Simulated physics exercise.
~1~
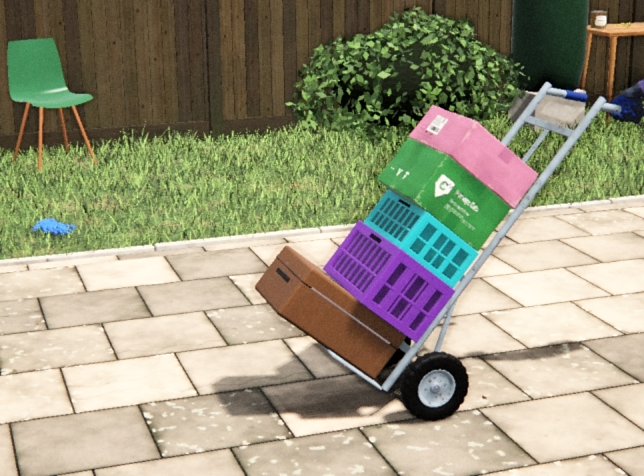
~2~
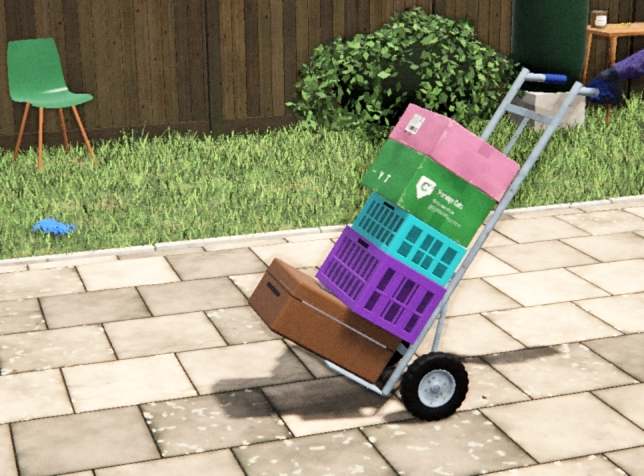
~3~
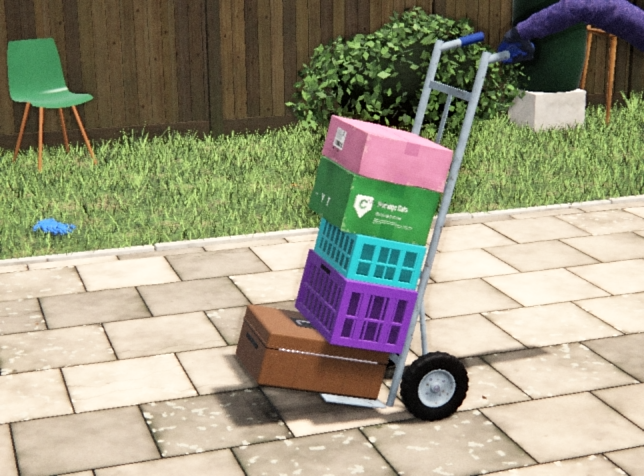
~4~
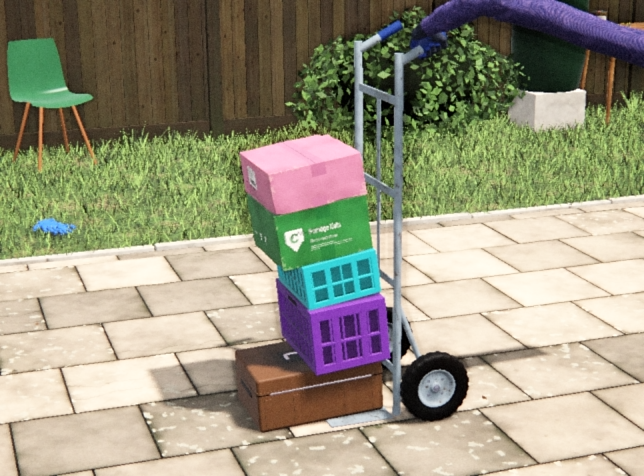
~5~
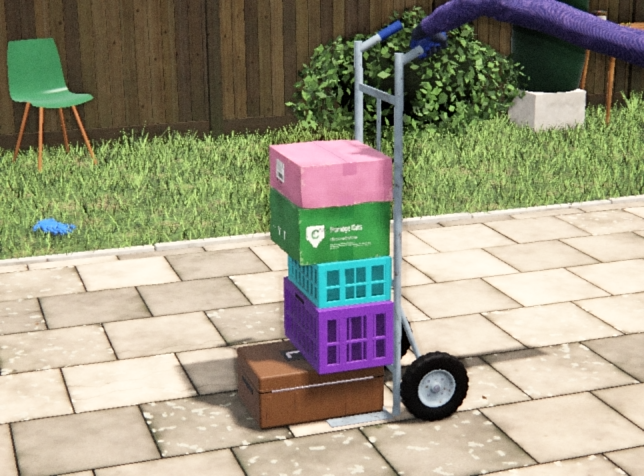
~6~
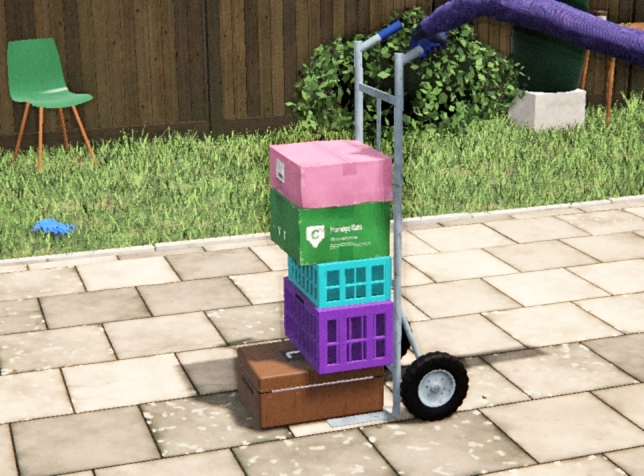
On a paved patio beside a lawn, a purple arm tipped a leaning sack truck upright, carrying a brown box, two crates and two more boxes; the stack above the bottom box rocked left, then settled back and stood still.
